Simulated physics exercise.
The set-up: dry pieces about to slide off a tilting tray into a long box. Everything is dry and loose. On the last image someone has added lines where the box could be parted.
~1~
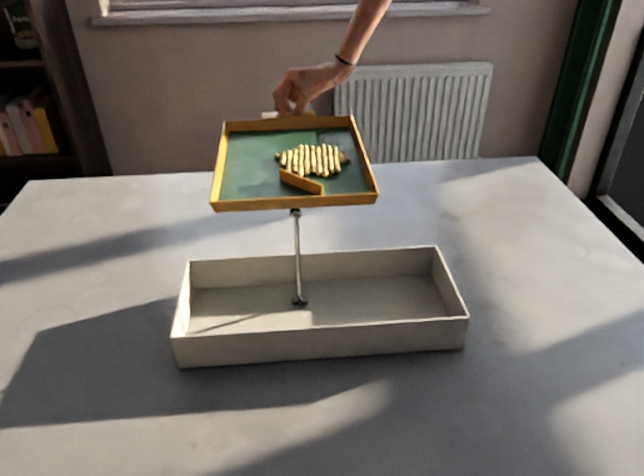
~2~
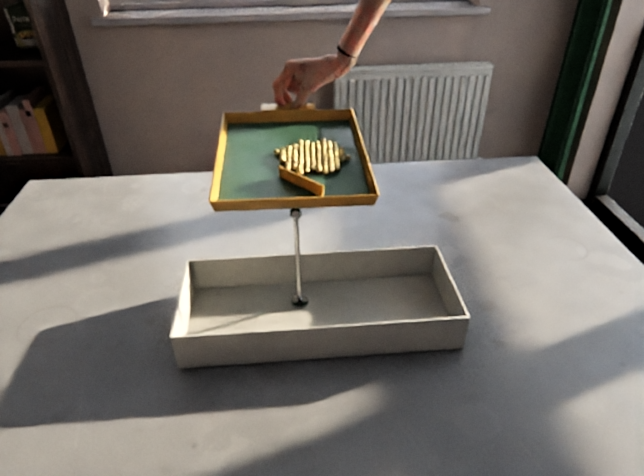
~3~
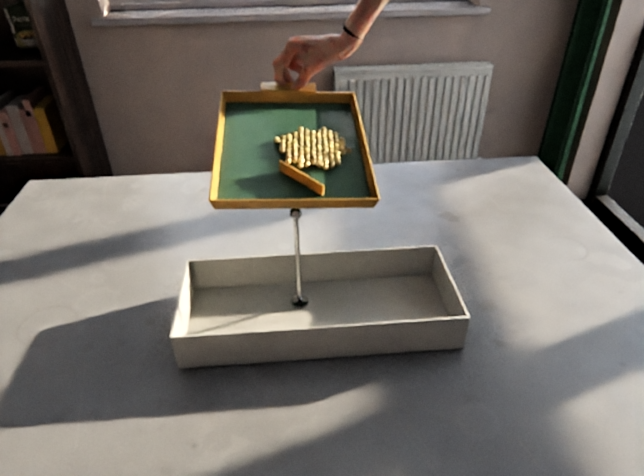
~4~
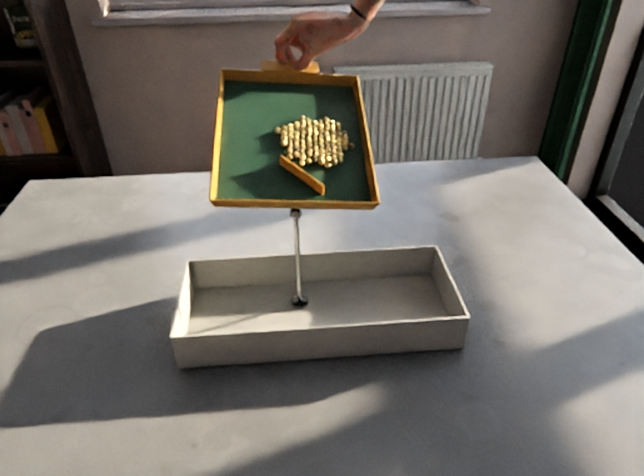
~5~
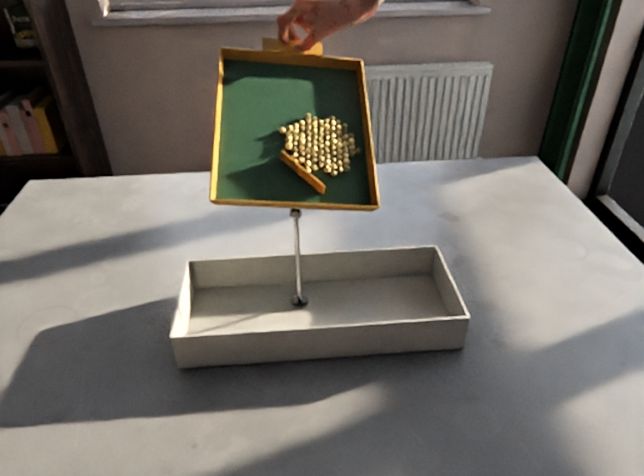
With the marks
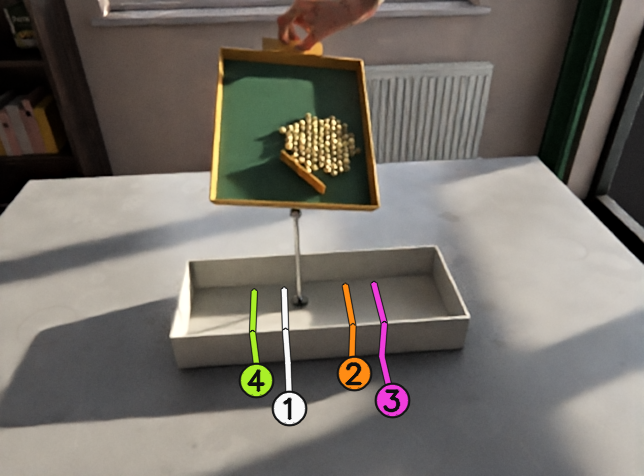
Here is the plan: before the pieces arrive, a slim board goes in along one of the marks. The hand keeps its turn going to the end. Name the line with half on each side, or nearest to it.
3 works best here.
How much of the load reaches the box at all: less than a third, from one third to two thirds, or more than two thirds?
About that: More than two thirds.
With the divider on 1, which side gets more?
More lands on the right.
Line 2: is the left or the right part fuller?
The right side.
On the marked copy, line 1 crosses the front rim at (285, 329); line 2 crosses the front rim at (352, 325); line 3 crosses the front rim at (384, 323); line 4 crosses the front rim at (252, 332).
If 1 is chosen, of what is caught, none on the left of the divider, all on the right.
If 2 is chosen, of what is caught, a small part on the left of the divider, most on the right.
If 3 is chosen, of what is caught, about two thirds on the left of the divider, about a quarter on the right.
If 4 is chosen, of what is caught, none on the left of the divider, all on the right.
